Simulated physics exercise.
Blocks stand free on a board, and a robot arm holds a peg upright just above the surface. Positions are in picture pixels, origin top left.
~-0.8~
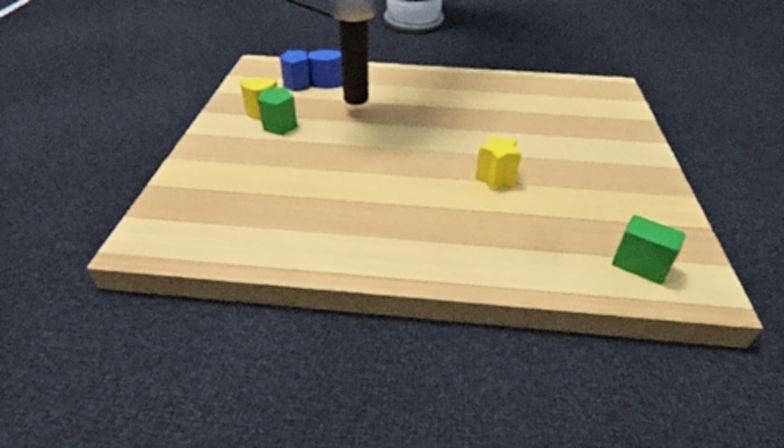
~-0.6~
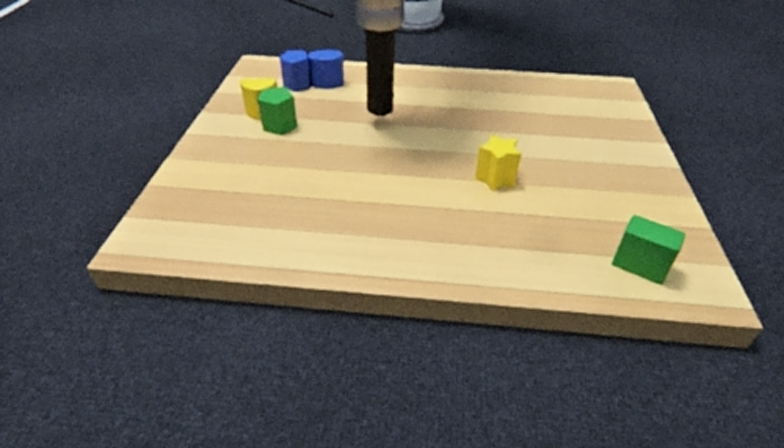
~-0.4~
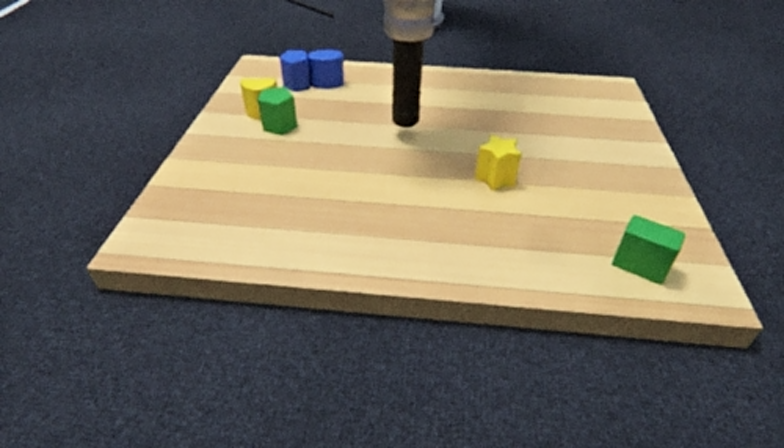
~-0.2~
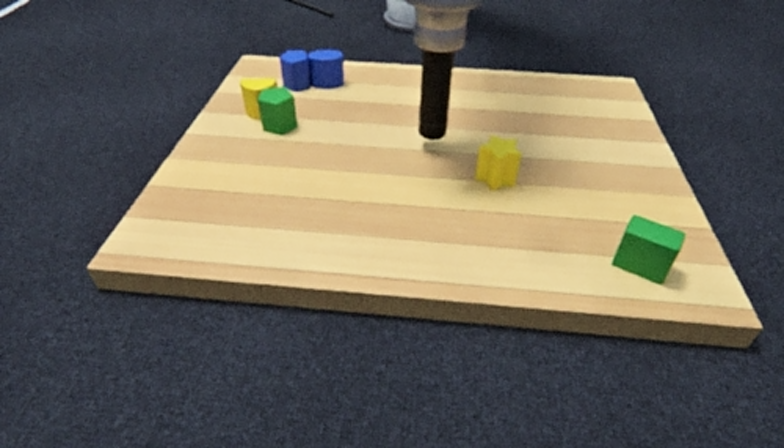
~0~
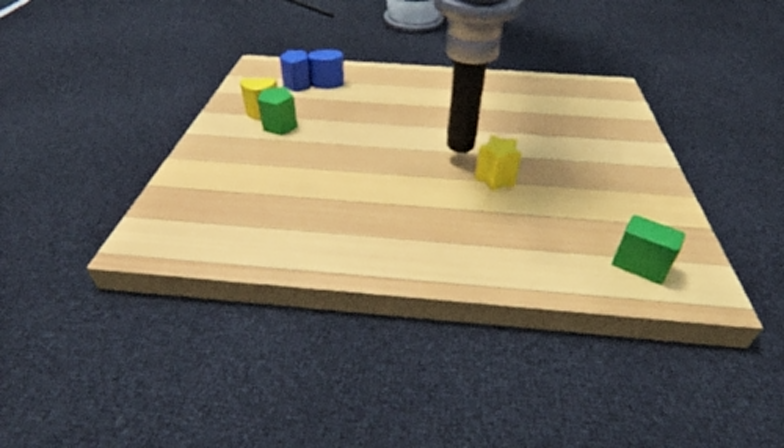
A black peg glides right and nearer across the board, closing in beside the yellow star-shaped block.
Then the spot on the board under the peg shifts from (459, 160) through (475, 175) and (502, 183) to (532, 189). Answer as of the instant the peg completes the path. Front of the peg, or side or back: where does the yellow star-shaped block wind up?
I believe the yellow star-shaped block keeps its place ahead of the peg.
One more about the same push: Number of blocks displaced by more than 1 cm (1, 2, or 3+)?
One gets moved.
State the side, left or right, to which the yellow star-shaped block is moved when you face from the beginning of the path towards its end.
It shifts to the left.
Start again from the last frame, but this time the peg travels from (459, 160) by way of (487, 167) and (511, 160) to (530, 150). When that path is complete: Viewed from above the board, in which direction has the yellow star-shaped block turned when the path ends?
Turns clockwise.
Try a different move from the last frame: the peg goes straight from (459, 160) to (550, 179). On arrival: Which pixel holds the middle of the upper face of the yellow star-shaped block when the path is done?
Pixel (526, 157).
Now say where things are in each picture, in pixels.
In the first picture, peg tip (356, 100); block tops, yellow star-shaped block (502, 145).
In the second picture, peg (380, 110); blocks unchanged.
In the third picture, peg (406, 121); blocks unchanged.
In the fourth picture, peg (432, 133); blocks unchanged.
In the fifth picture, peg (461, 146); yellow star-shaped block (502, 145).
What follows on the original path. Halfway along, peg (490, 166); yellow star-shaped block (524, 153), turned 15° anticlockwise.
At the end, peg (536, 175); yellow star-shaped block (573, 163), turned 15° anticlockwise.
